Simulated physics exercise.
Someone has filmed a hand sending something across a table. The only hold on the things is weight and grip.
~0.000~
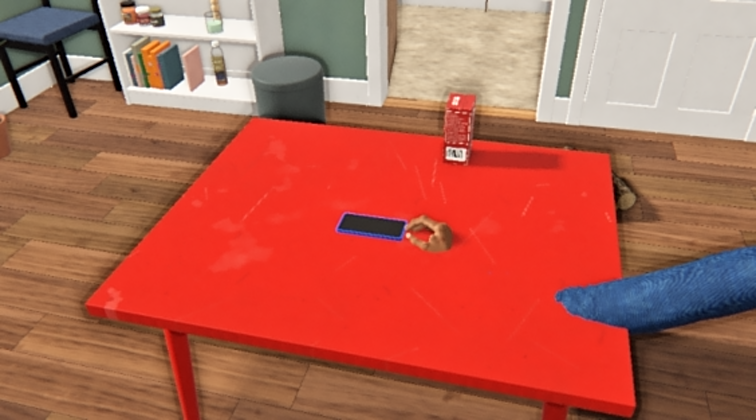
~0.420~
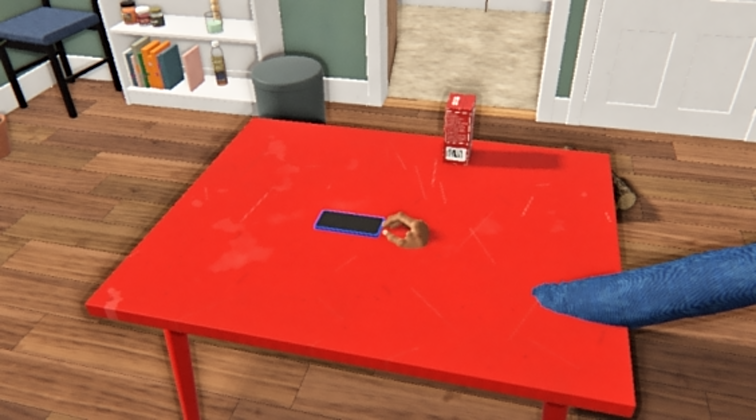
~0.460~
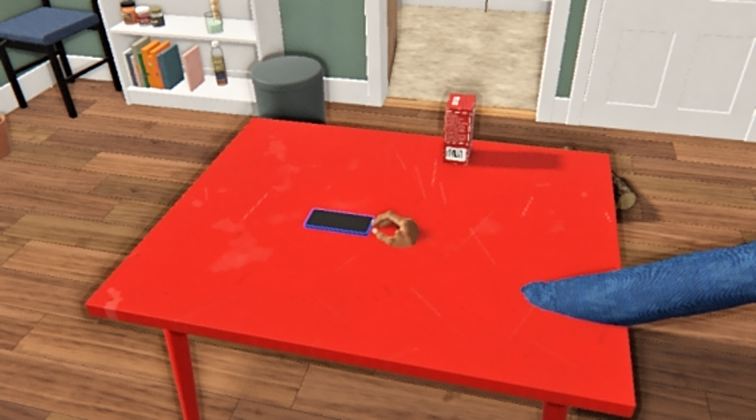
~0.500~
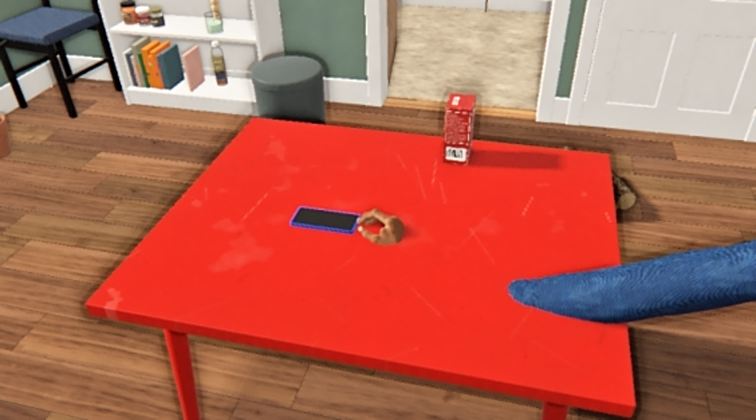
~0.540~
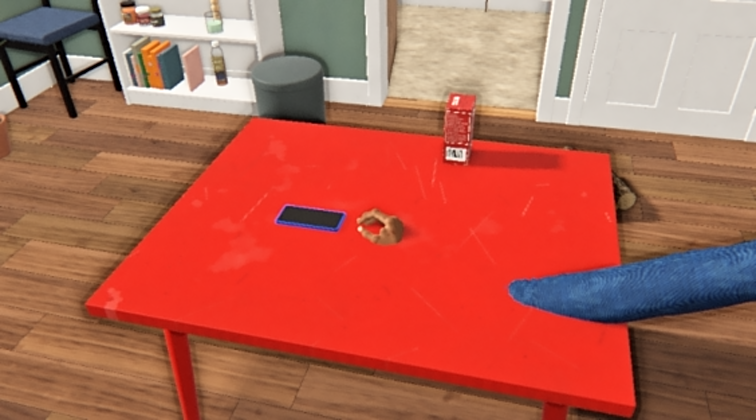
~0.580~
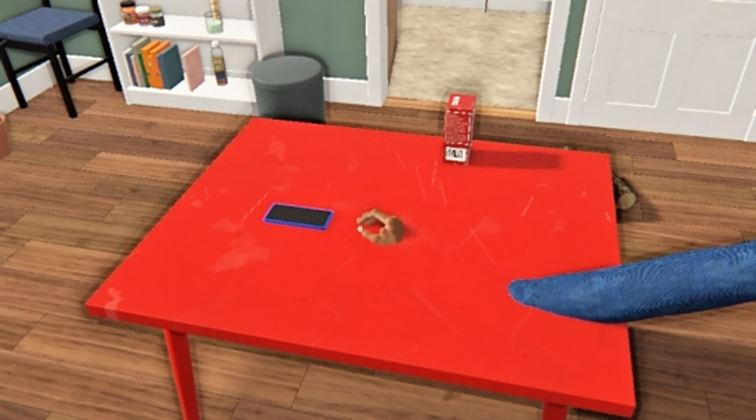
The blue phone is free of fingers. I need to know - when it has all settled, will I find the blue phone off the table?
No, most likely it is left on the tabletop.
After 0.68 s, blue phone shifted about its own width near (279, 214).
After 2.28 s, blue phone shifted about its own width near (274, 213).
After 4.28 s, blue phone resting near (274, 213).
In the end (7.5 s), moved from the start, blue phone. At the end, from the last picture's camera, blue phone near (274, 213).
